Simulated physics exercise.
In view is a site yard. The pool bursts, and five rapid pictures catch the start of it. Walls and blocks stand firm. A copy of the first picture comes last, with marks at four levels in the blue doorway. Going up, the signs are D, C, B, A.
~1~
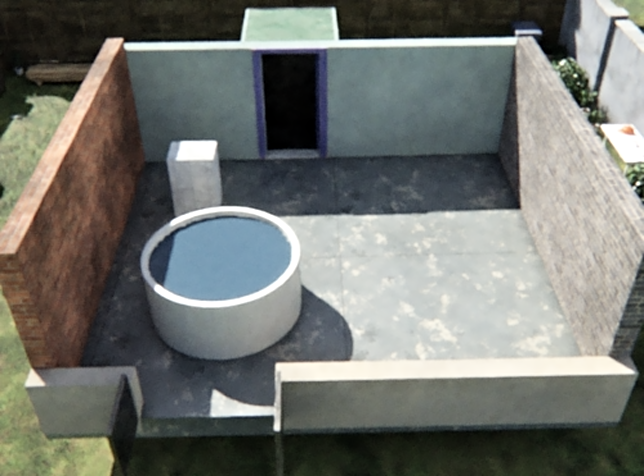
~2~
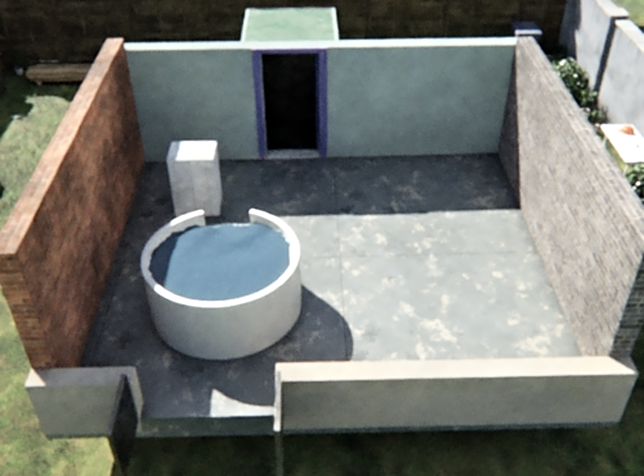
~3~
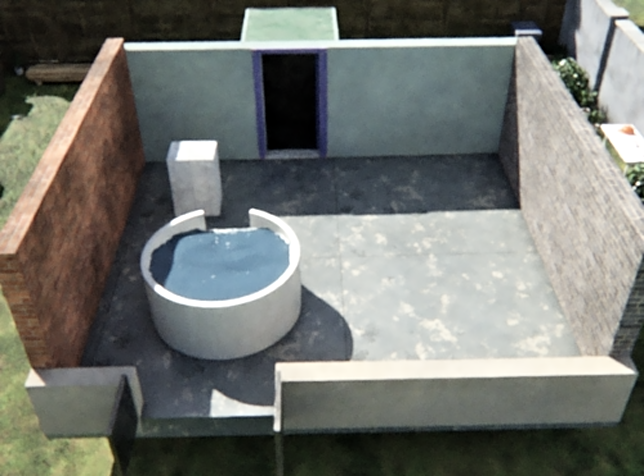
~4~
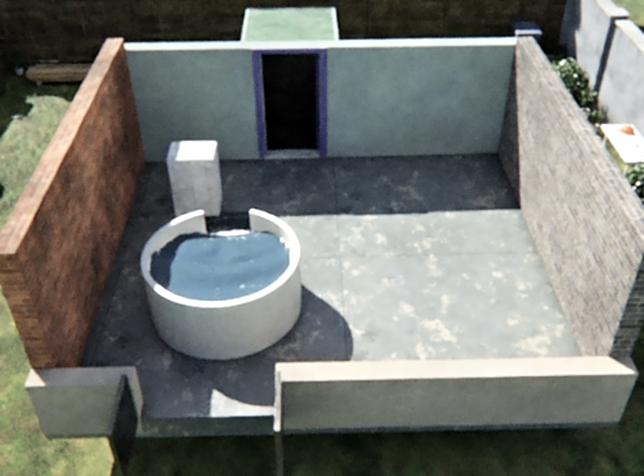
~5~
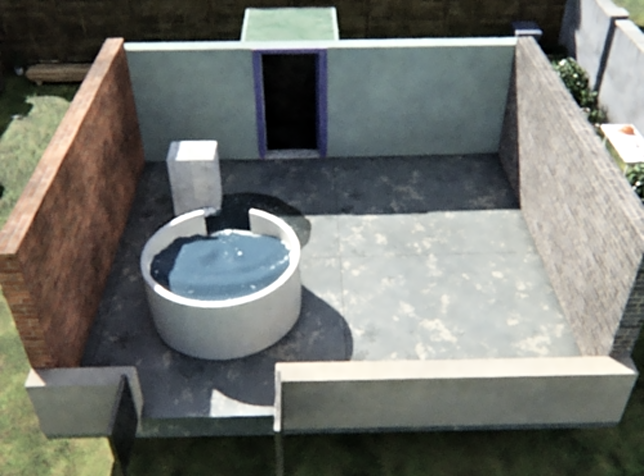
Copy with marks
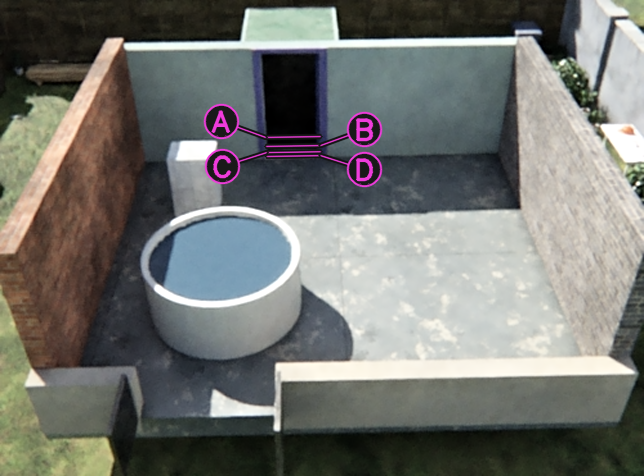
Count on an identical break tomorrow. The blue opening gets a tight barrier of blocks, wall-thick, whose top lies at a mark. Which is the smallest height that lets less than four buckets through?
B will do.
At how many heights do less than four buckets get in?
Two of them.
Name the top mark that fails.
That would be C.
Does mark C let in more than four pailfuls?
Yes.
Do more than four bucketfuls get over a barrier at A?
No.
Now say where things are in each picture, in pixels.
The first frame shows water in the pool at rest, its middle at (222, 258); foot of the blue doorway at (293, 158); open gate at (205, 362).
In the second frame, water covers 1 % of the ground, its front hidden from here.
In the third frame, water covers 2 % of the ground, its front hidden from here.
In the fourth frame, water covers 5 % of the ground, its front hidden from here.
In the fifth frame, 9 % of the ground under water, visible out to (227, 197).
In magenta, A at (293, 137); B at (293, 145); C at (293, 152); D at (293, 156); from the bottom up D, C, B, A.
With A, nothing gets over.
With B, a splash gets over, under a bucket.
With C, about 13 bucketfuls get in.
With D, dozens of bucketfuls pour in.
